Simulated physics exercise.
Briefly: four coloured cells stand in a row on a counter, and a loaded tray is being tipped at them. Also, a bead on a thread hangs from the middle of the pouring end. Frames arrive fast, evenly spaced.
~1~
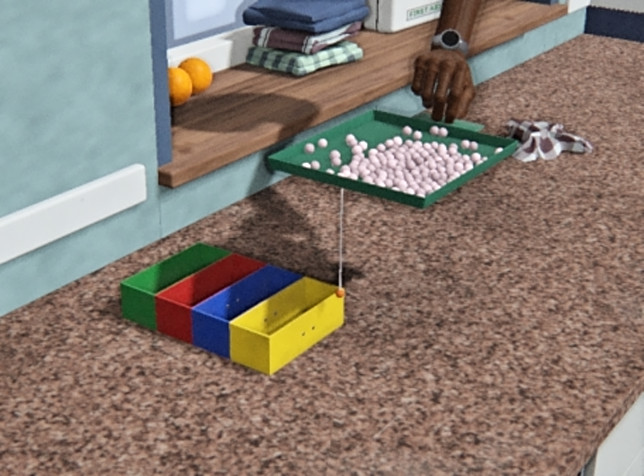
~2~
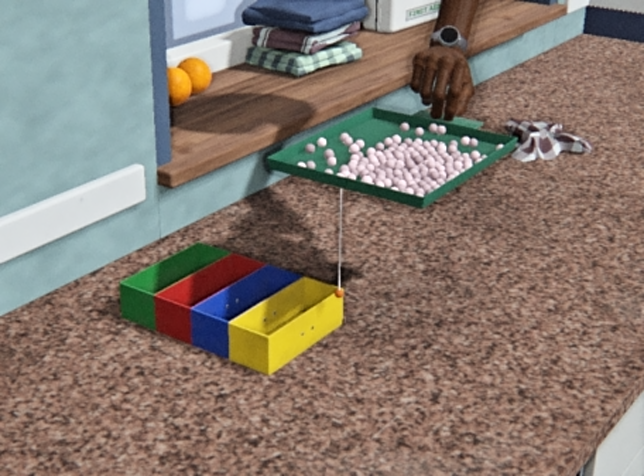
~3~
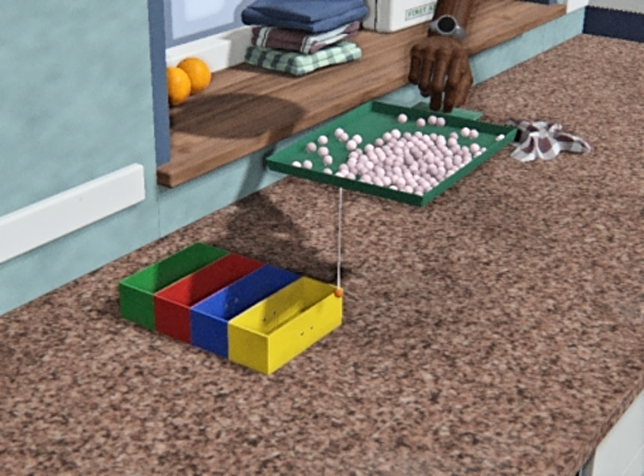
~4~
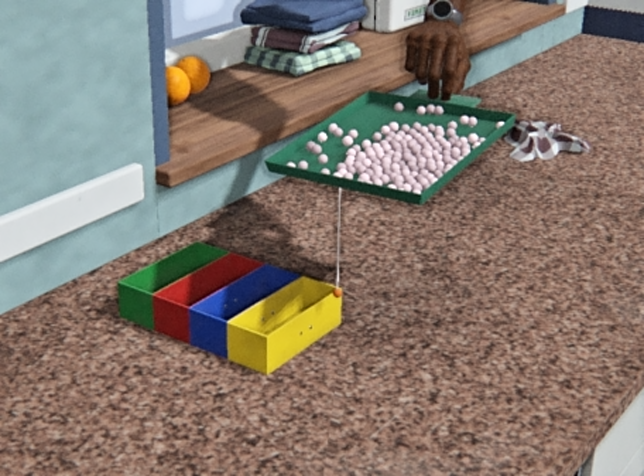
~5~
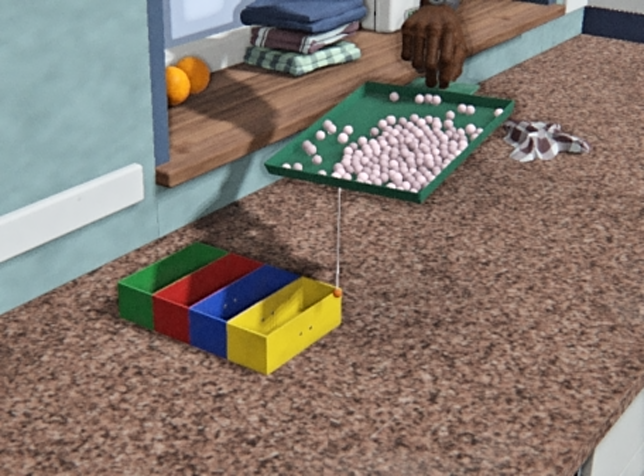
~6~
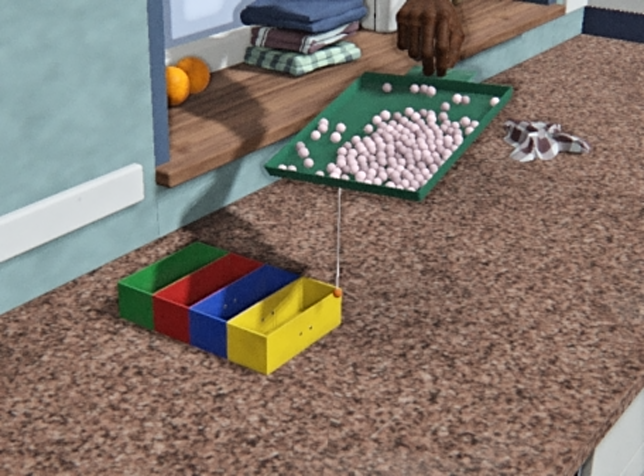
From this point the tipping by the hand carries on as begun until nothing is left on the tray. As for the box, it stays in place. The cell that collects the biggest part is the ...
... Blue one.
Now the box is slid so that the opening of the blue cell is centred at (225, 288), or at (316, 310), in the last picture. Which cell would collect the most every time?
Well, the first time it's yellow, and the second time it's the red one.
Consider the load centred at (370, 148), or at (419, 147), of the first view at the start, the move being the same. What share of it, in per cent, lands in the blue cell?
Estimate: 40 % first, 50 % second.
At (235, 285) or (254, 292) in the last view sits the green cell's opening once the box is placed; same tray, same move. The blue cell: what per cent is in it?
Trial 1: 20 percent; trial 2: 10 percent.
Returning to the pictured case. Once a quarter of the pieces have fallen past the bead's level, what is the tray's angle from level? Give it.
Roughly 80 degrees at that moment.
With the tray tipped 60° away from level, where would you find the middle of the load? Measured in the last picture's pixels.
Its middle sits at about pixel (332, 160).
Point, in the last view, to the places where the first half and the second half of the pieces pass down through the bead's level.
First roughly (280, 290), then roughly (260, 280).
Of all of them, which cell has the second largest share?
The answer is that yellow cell.
Just after the last frame, tray tipped steeply; the larger part on the tray; just a few in the blue cell; about a tenth falling or outside the box.
A moment on, tray tipped right over; about a tenth on the tray; roughly a third in the blue cell; roughly a quarter in the yellow cell; just a few in the red cell; roughly a third falling or outside the box.
Further on, tray tipped past a quarter turn; roughly half in the blue cell; roughly a third in the yellow cell; just a few in the red cell; roughly a quarter falling or outside the box.
When it is over, tray tipped past a quarter turn; roughly half in the blue cell; roughly a third in the yellow cell; just a few in the red cell; not one in the green cell; roughly a quarter outside the box.
